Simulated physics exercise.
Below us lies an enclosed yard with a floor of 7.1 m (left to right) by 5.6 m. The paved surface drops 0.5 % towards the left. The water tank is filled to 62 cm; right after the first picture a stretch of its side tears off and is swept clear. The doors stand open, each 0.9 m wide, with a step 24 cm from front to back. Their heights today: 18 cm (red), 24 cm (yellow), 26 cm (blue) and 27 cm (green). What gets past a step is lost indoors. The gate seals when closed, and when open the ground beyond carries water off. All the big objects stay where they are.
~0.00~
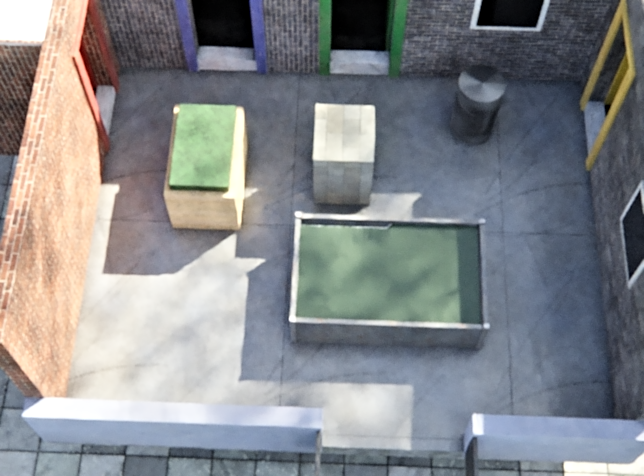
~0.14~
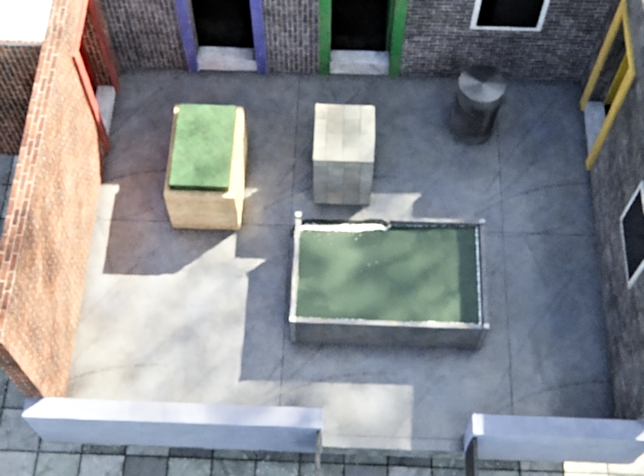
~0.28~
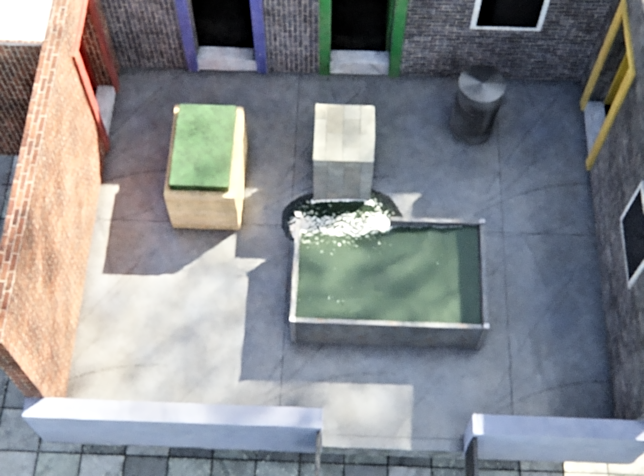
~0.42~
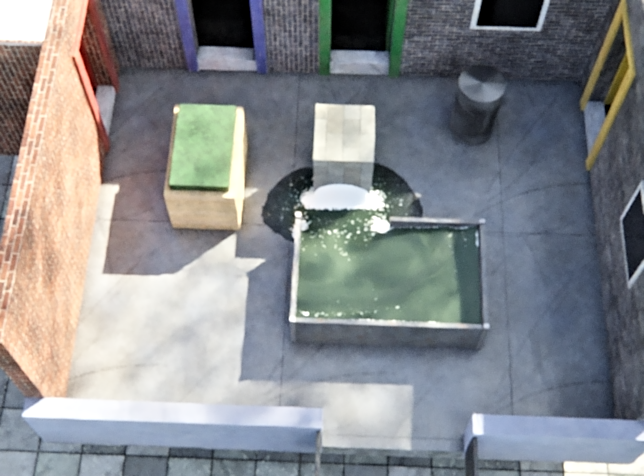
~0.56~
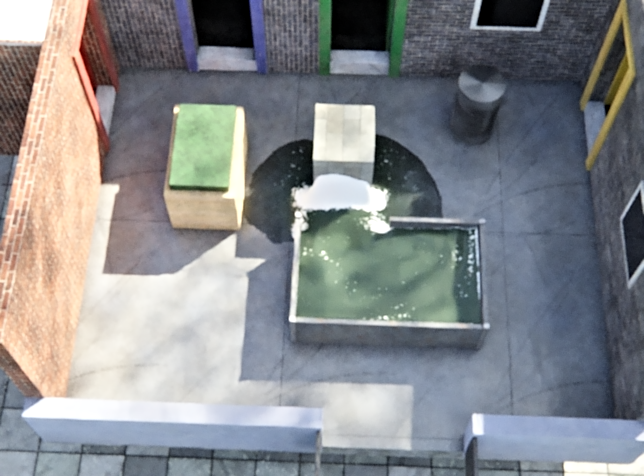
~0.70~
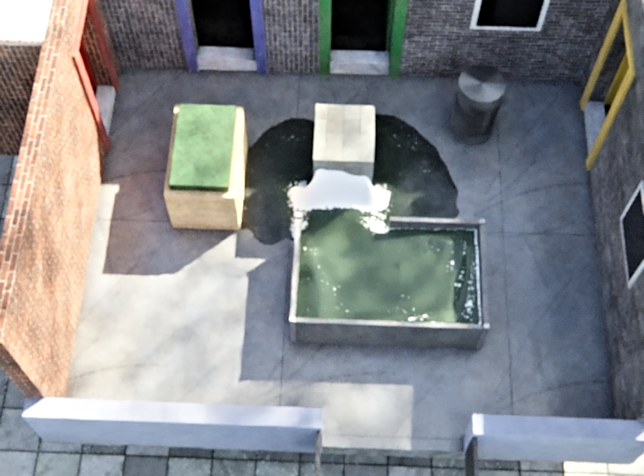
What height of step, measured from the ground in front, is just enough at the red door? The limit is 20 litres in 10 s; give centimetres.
Some 6.5 cm above the ground.
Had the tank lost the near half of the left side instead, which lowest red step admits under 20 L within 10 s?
Some 11.5 cm.
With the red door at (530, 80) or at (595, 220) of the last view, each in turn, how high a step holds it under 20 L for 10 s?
Roughly 8.5 and 8.5 cm.
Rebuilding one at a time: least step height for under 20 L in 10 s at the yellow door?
Roughly 11.0 cm at yellow.
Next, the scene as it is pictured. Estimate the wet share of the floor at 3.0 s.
Near 55 per cent is wet.
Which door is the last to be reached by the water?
Last comes the red one.
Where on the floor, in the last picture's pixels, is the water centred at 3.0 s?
Near (370, 213).
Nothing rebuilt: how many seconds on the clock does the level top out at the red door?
Around 3.6 s.
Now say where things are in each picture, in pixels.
The first picture shows still water, 62 cm deep, in the water tank at (389, 272); the red door at (98, 77) is dry.
In the second picture, the front is at a hidden place, 0.3 m from the gap on the far side; 0.3 m2 of floor is wet, 62 cm left at the back.
In the third picture, water pours out on the far side and has run 0.8 m, to (371, 197); about 13 cm deep outside, 62 cm at the back.
In the fourth picture, the gap is on the far side, the front 1.2 m out at a hidden place; the back of the water tank holds 60 cm.
In the fifth picture, the gap is on the far side, the front 1.7 m out at (388, 144); the back of the water tank holds 53 cm.
In the sixth picture, the front is at (388, 121), 2.1 m from the gap on the far side; 3.6 m2 of floor is wet, 53 cm left at the back; the red door at (98, 77), 4.1 m from the gap, is still 2.2 m from the nearest water.
After 1.4 s water covers 25 % of the floor, deepest (46 cm) near (324, 217); it has not reached the red door.
After 3.0 s water covers 55 % of the floor, deepest (28 cm) near (337, 218); 7 cm at the red door, 0 litres in over its 18 cm step.
After 10.0 s water covers 95 % of the floor, deepest (10 cm) near (331, 387); 6 cm at the red door, 0 litres in over its 18 cm step.
At the red door as built, the water arrived by 2.8 s and peaked near 10 cm at 3.6 s.
Run again over the same 10 s with other heights there, 37 litres in over 5 cm, 7 litres over 8 cm. The limit of 20 litres is kept from about 6.5 cm up.
